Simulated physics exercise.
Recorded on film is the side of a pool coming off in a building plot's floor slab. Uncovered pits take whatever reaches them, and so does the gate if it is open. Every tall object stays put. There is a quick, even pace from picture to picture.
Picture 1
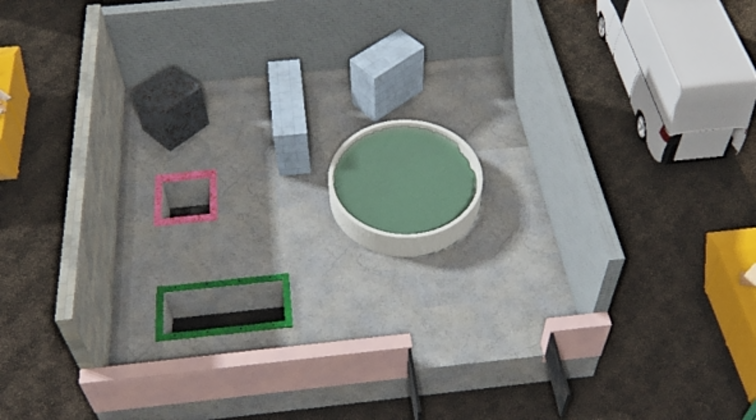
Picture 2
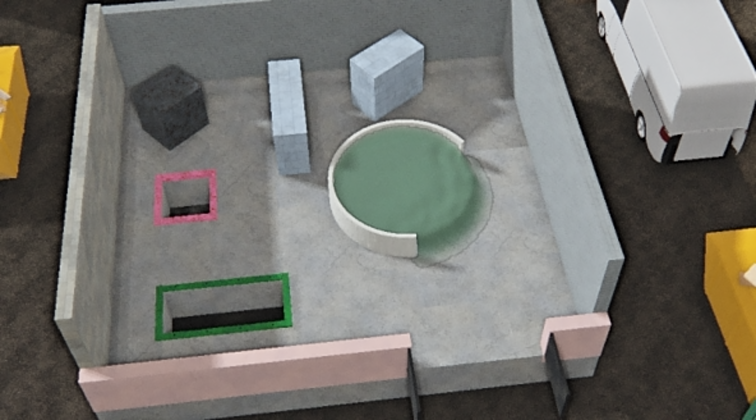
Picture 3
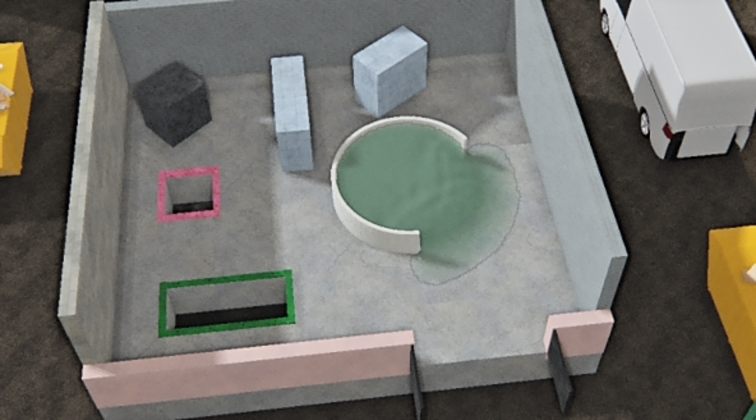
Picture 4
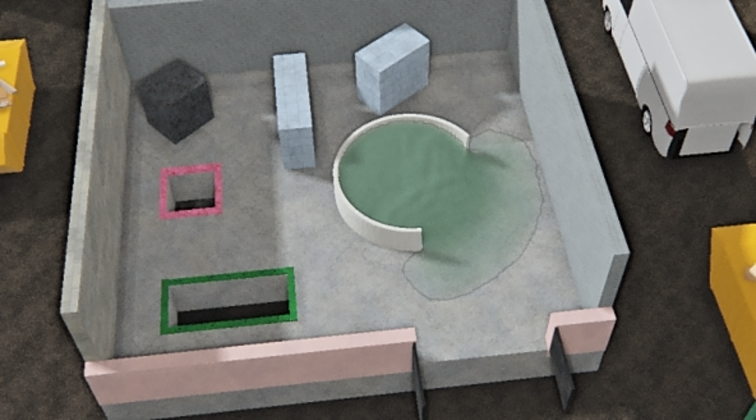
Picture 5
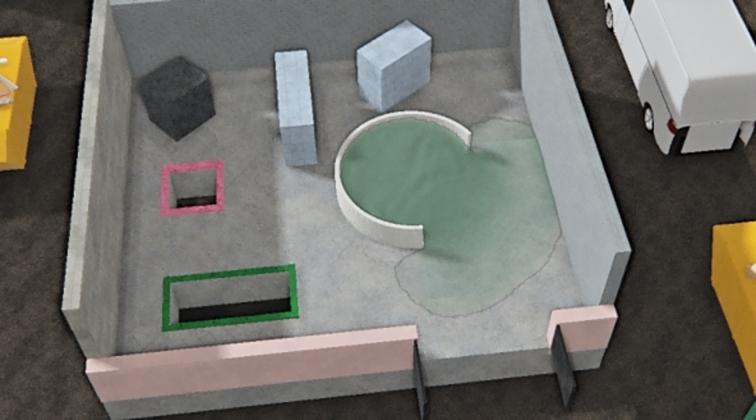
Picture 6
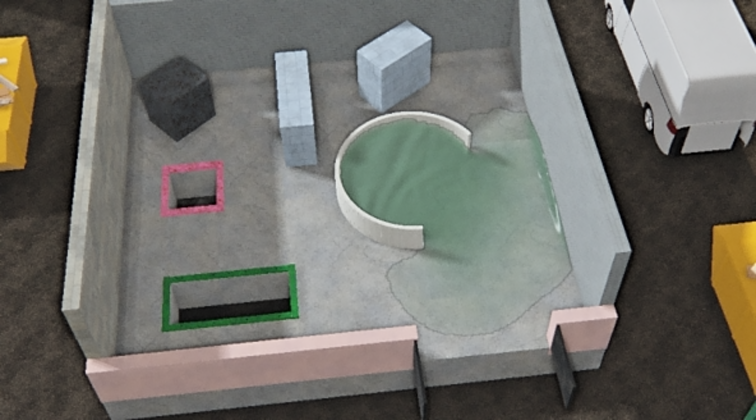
Green water sits still in a round, white-rimmed pool on a walled concrete plot, until the right side of the rim is gone. The water pours out through the gap and spreads in a widening sheet across the grey floor, reaching the right wall and creeping toward the pink front wall.
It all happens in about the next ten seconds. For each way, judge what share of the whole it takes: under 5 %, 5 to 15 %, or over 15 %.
The gate carries off upward of fifteen per cent, the pink pit carries off beneath five per cent, the green pit carries off beneath five per cent.
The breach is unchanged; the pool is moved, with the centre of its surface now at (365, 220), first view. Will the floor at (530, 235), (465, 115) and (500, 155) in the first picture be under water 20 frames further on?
Soaked - soaked - soaked.
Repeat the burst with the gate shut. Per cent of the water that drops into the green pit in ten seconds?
Percent into green: 8.
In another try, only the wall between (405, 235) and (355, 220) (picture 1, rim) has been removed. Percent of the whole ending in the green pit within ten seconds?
For green, roughly 15 in a hundred.
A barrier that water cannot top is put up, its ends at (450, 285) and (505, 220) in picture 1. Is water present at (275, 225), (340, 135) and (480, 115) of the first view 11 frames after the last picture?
As the points were listed, they come out free from flooding, free from flooding, and finally taken by the flood.
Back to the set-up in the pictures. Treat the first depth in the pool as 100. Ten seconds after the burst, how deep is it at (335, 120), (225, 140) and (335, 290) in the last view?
10, 2 and 6 per cent, roughly.
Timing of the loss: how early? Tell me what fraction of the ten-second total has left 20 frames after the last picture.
Share gone by then: About 40 %.
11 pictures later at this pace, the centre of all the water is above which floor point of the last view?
The water's middle lies around (475, 210).
A moment on, water covers 25 % of the floor; the gate 2 %, the pink pit 0 %, the green pit 0 %.
Next, water covers 25 % of the floor; the gate 5 %, the pink pit 0 %, the green pit 0 %.
Then, water covers 35 % of the floor; the gate 14 %, the pink pit 0 %, the green pit 0 %.
Later, water covers 60 % of the floor; the gate 28 %, the pink pit 0 %, the green pit 0 %.
In the end, water covers 80 % of the floor; the gate 36 %, the pink pit 0 %, the green pit 0 %.
